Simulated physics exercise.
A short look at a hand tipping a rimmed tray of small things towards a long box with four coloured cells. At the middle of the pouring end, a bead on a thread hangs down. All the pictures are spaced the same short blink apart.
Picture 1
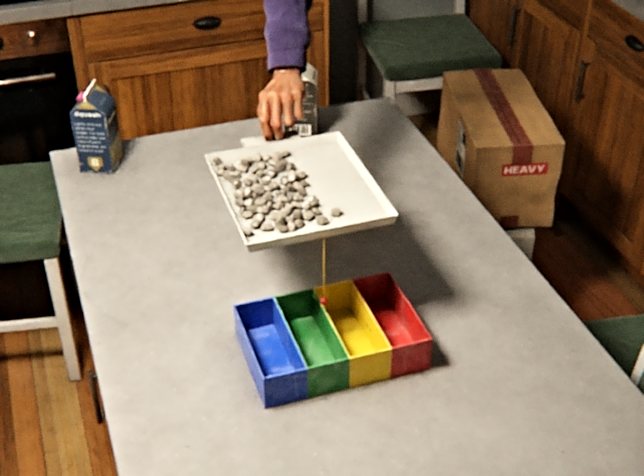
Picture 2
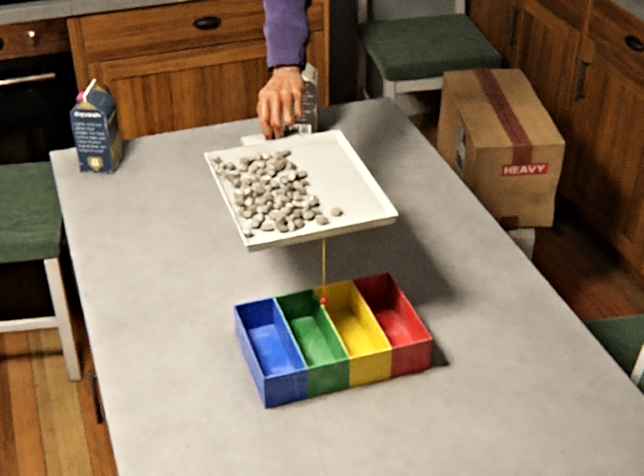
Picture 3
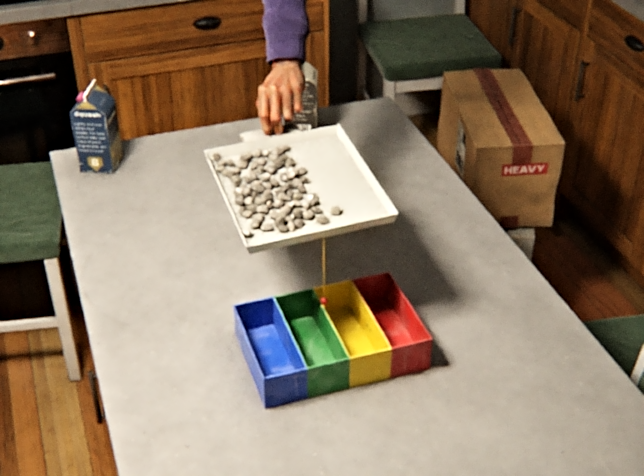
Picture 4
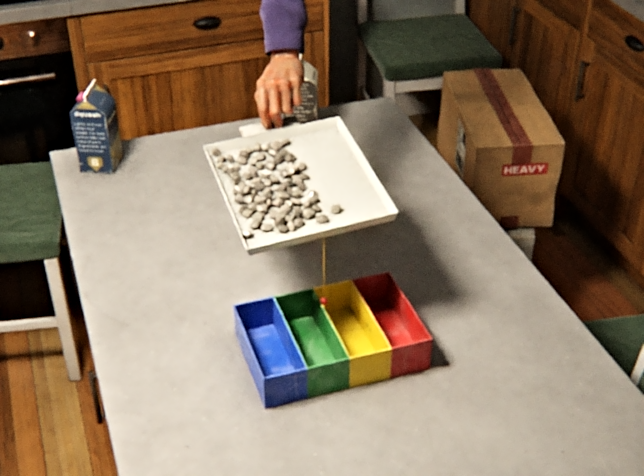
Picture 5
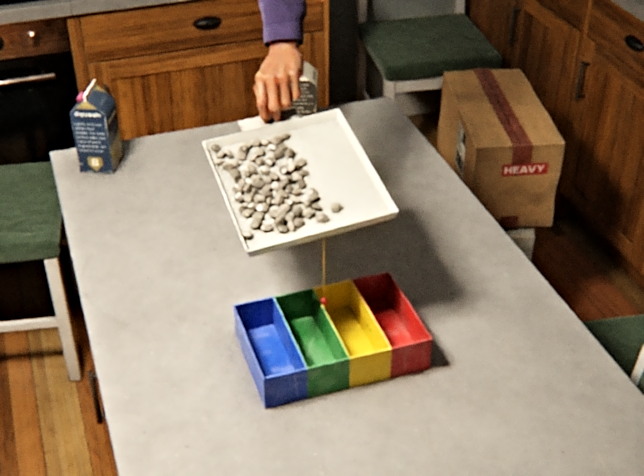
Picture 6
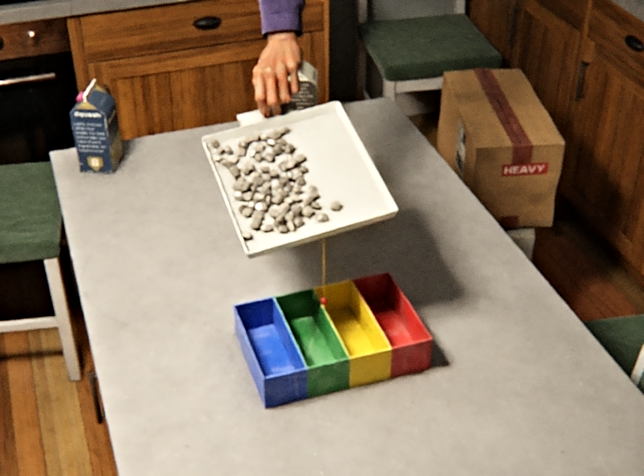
The video shows a hand holding a white rimmed tray of grey gravel above a box with blue, green, yellow and red cells, slowly raising the tray's far side as it tilts slightly, its near left corner lowest.
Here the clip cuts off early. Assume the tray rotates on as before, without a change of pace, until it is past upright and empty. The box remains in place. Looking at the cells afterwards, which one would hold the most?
The blue cell would hold the most.
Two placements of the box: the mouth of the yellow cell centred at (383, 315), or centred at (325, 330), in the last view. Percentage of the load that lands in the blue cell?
Close to 20 in a hundred, then close to 30 in a hundred.
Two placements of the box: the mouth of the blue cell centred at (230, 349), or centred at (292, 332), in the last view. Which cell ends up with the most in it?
Placing A: That green cell / placing B: The cell in blue.
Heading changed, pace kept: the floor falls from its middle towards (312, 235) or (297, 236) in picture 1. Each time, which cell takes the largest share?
Well, with the first heading it's blue, and with the second it's the cell in blue.
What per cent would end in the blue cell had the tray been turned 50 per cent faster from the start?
I'd put it at some 80 per cent.
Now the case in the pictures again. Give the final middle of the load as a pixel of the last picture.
Close to (266, 354) in the last view.
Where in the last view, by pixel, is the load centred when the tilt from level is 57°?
(262, 207).
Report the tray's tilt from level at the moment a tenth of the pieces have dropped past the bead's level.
Around 90° at that moment.
Just after the last frame, tray tipped steeply; every one on the tray.
A moment on, tray tipped right over; roughly a quarter on the tray; roughly half in the blue cell; just a few in the green cell; roughly a quarter falling or outside the box.
Further on, tray tipped past a quarter turn; the larger part in the blue cell; about a tenth in the green cell; about a tenth falling or outside the box.
When it is over, tray tipped past a quarter turn; the larger part in the blue cell; about a tenth in the green cell; not one in the yellow cell; not one in the red cell; about a tenth outside the box.
